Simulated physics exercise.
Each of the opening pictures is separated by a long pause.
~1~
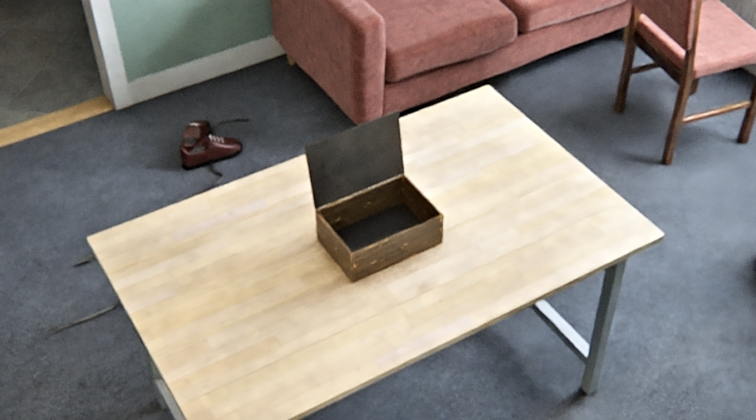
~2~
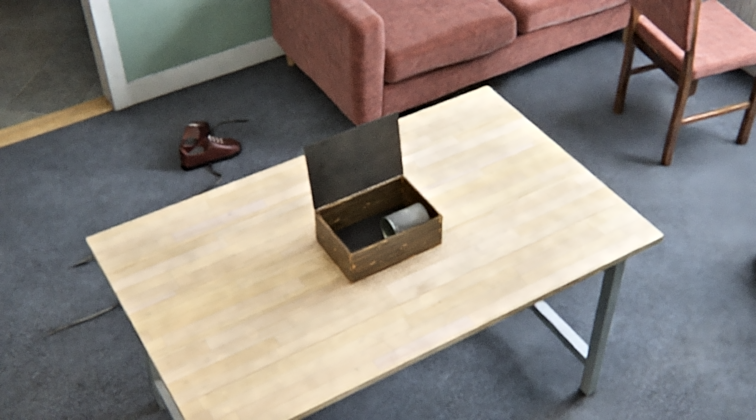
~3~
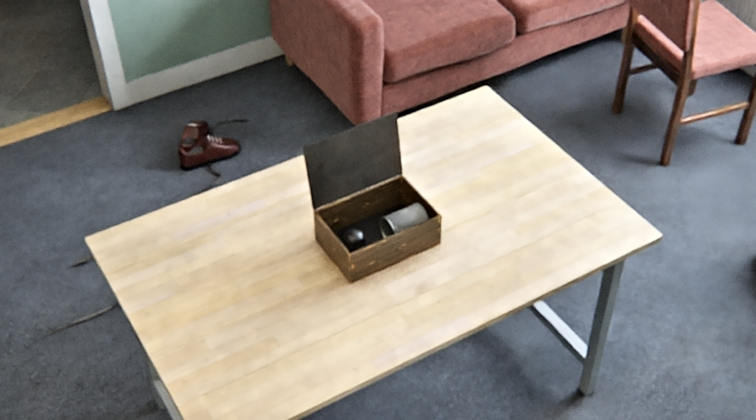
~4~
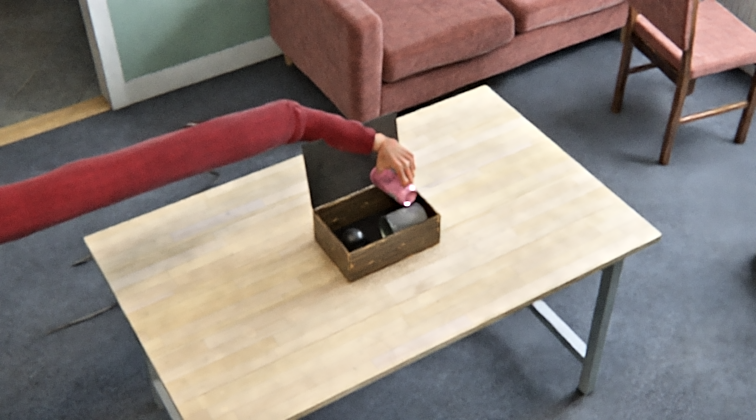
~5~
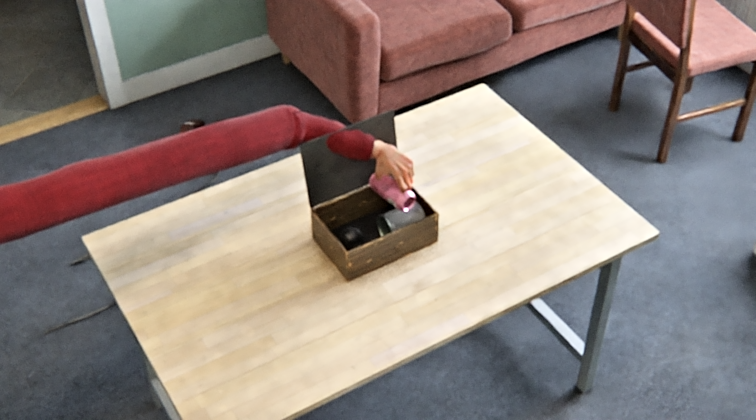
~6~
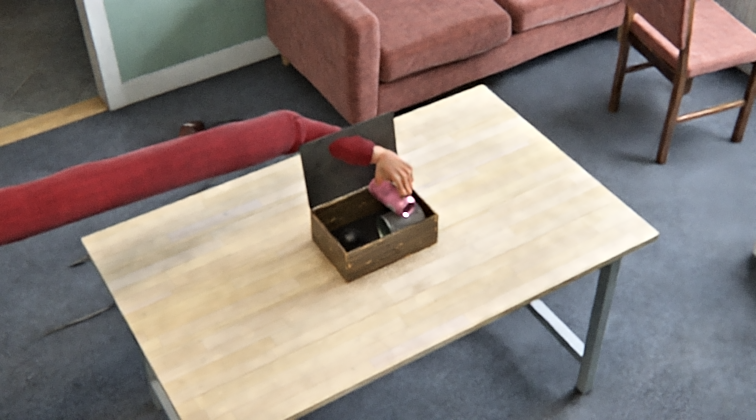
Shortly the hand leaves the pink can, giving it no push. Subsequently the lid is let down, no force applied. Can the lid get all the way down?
No, it stays up.
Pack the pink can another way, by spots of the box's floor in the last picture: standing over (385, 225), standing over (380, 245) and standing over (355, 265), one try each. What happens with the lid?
Okay, so first it doesn't close, then it closes properly, and last it doesn't close.
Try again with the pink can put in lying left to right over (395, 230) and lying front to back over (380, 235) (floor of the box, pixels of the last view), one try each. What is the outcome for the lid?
First time it drops into place, and next time it won't go down.
Then, 0.80 s later than the last frame, lid starting down; pink can moved about its own width near (388, 200); grey tin moved a little.
Then, 1.50 s later than the last frame, lid 69° above the rim; pink can moved about its own width near (388, 205); grey tin moved a little.
Then, 2.00 s later than the last frame, lid 34° above the rim; pink can moved about its own width near (390, 207); grey tin moved a little.
When it is over, lid 22° above the rim; moved from the start, pink can; the other 2 as before. End places, in pixels of the last picture, pink can near (389, 207).
